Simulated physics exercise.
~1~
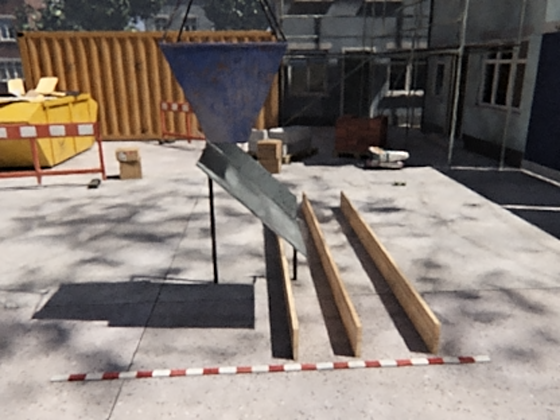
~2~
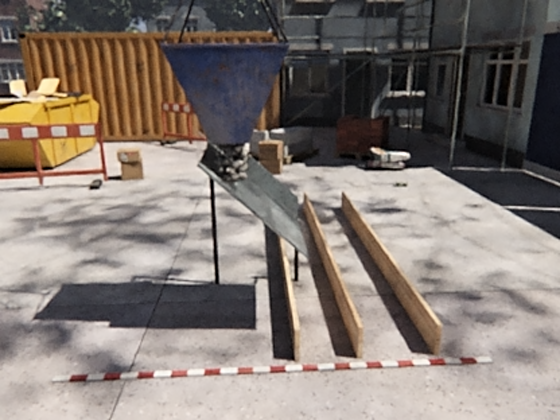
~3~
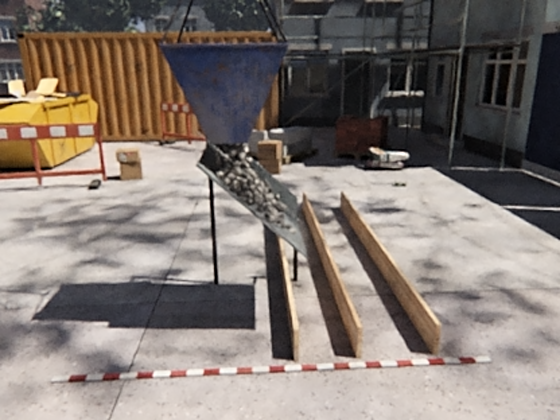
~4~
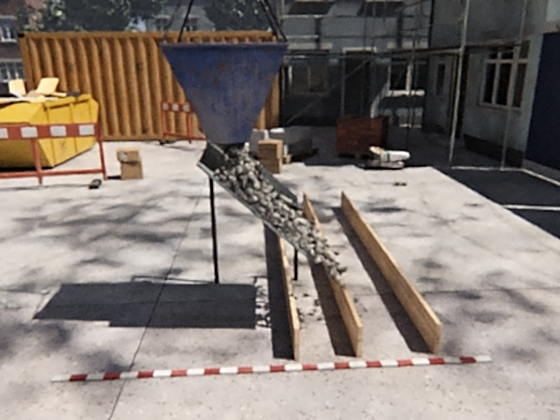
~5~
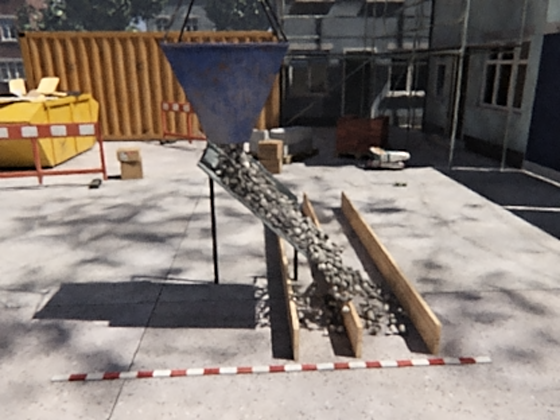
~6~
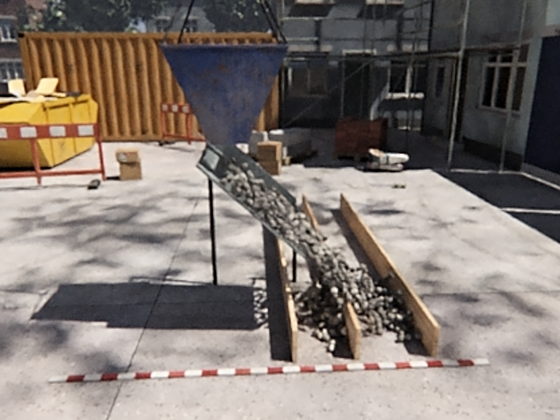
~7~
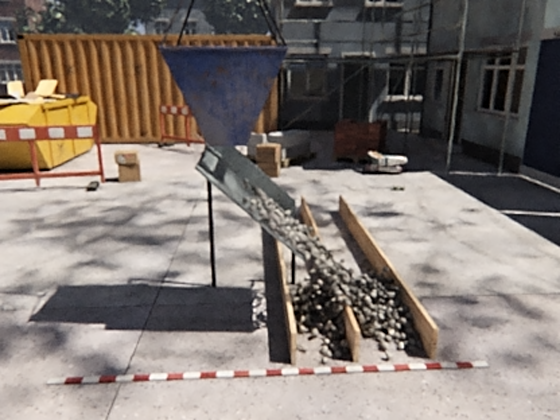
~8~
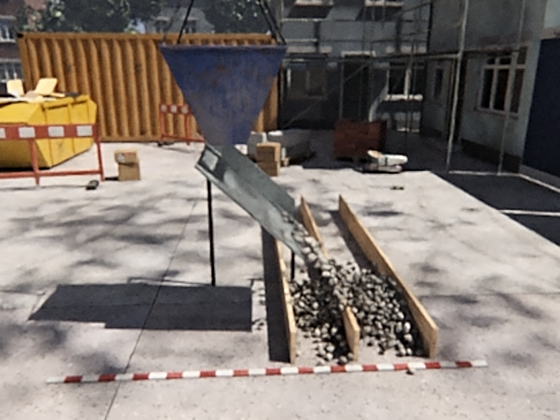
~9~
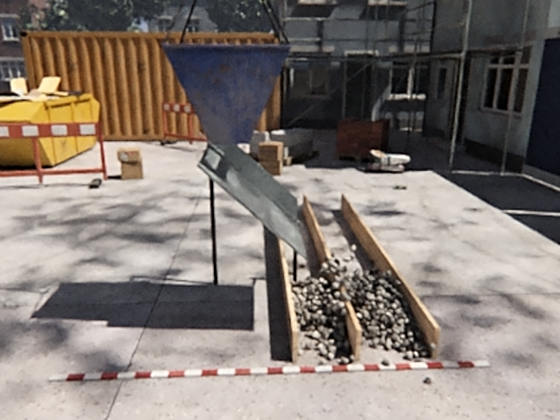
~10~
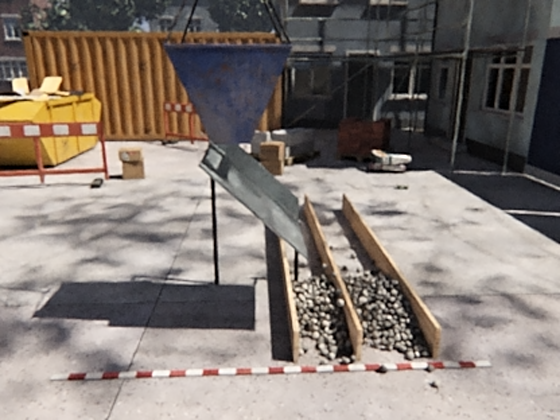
Rounded grey cobbles wait out of sight in a blue skip hanging above a sloping steel chute, in a sunlit paved yard seen from a slightly swaying viewpoint. Three wooden boards form two bays beyond the chute's lower end, with a red-and-white staff in front, a yellow container at left and scaffolding behind. The stones drop from the skip, slide down the steel towards the right and spill over its end into the bays, a few scattering left of the boards. The flow thins and the chute empties, leaving both bays strewn with cobbles, more in the right one.
